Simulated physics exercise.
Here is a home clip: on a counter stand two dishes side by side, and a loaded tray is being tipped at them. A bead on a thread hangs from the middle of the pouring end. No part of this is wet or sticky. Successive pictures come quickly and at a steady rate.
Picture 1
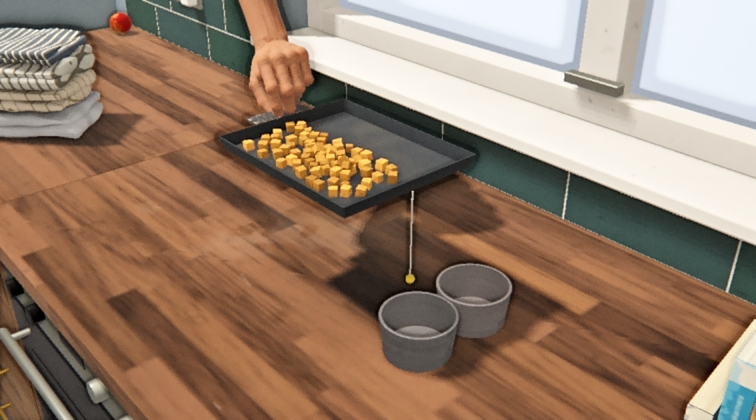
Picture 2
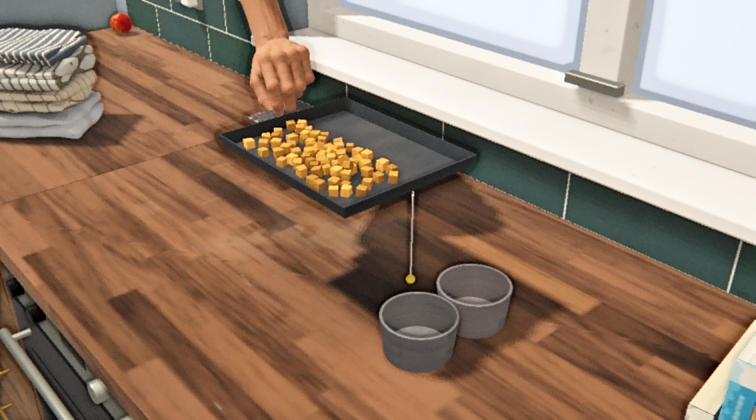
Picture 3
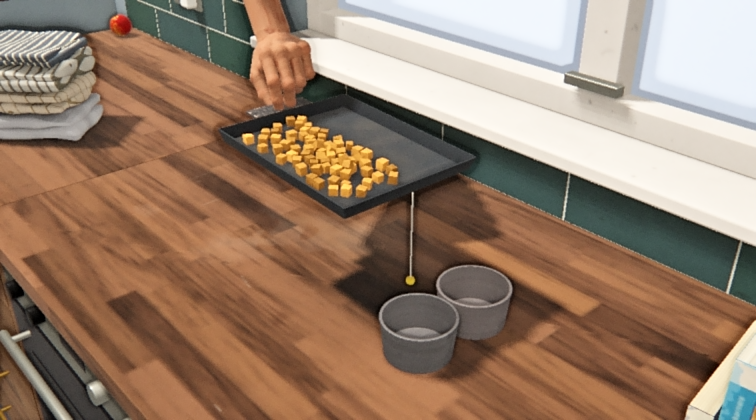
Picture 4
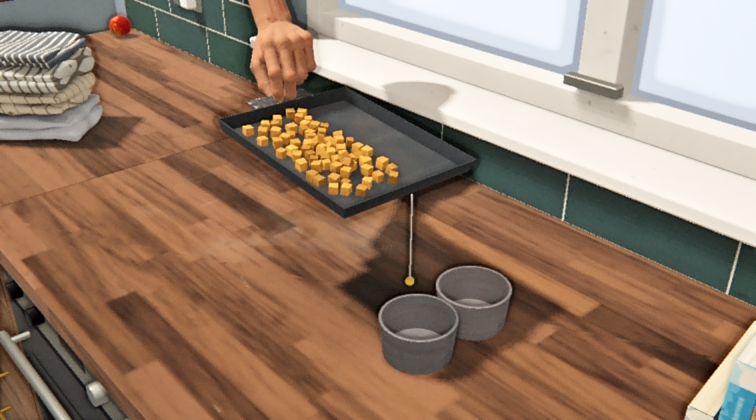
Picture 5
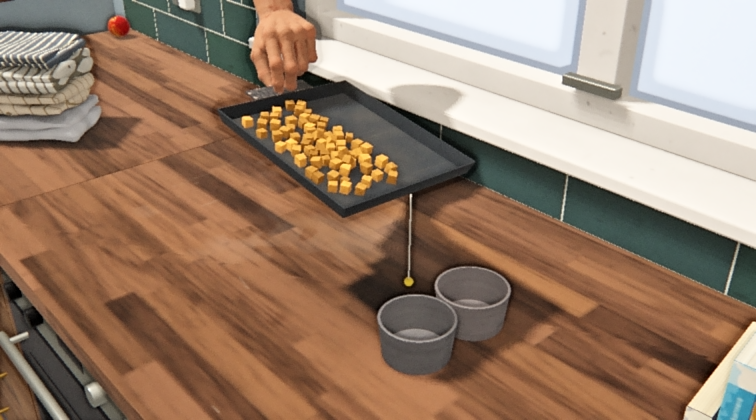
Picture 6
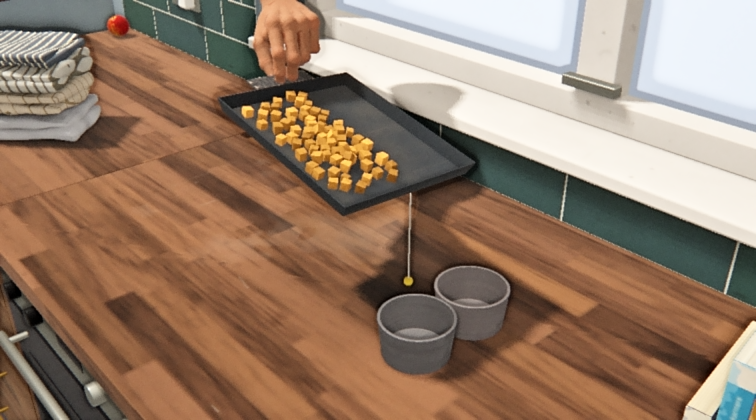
The footage shows a hand holding a dark tray of golden croutons above two grey dishes on a wooden counter, a yellow bead hanging beneath on a thread. The hand gradually raises the tray's far end, tilting it slightly.
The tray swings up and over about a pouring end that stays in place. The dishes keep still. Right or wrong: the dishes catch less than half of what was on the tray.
Wrong - they catch more than half.
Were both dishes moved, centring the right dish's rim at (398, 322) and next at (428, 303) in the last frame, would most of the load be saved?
Well, it comes to a lesser portion at first and a lesser portion after that.
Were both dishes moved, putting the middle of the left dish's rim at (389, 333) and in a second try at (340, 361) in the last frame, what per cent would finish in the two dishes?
First position: Some 40 %; second position: Some 10 %.
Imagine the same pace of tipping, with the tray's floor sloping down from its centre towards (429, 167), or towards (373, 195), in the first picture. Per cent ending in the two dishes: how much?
It comes to about 40 per cent the first time and about 30 per cent the second.
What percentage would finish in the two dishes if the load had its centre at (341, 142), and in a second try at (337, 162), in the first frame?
Close to 70 and close to 70 per cent.
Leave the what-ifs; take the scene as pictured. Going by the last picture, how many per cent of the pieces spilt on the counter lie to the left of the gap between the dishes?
Estimate: About 20 per cent.
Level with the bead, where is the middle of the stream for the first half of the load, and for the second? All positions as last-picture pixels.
Initially about (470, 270); subsequently about (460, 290).
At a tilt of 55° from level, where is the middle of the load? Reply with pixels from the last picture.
Check around (413, 166) in the last picture.
Just after the last frame, tray tipped steeply; almost all on the tray; just a few in the air.
A moment on, tray tipped right over; the larger part on the tray; just a few in the left dish; about a tenth in the right dish; about a tenth outside both; just a few in the air.
Further on, tray tipped past a quarter turn; roughly a quarter in the left dish; roughly half in the right dish; roughly a quarter outside both.
When it is over, tray tipped past a quarter turn; roughly a quarter in the left dish; roughly half in the right dish; roughly a quarter outside both.
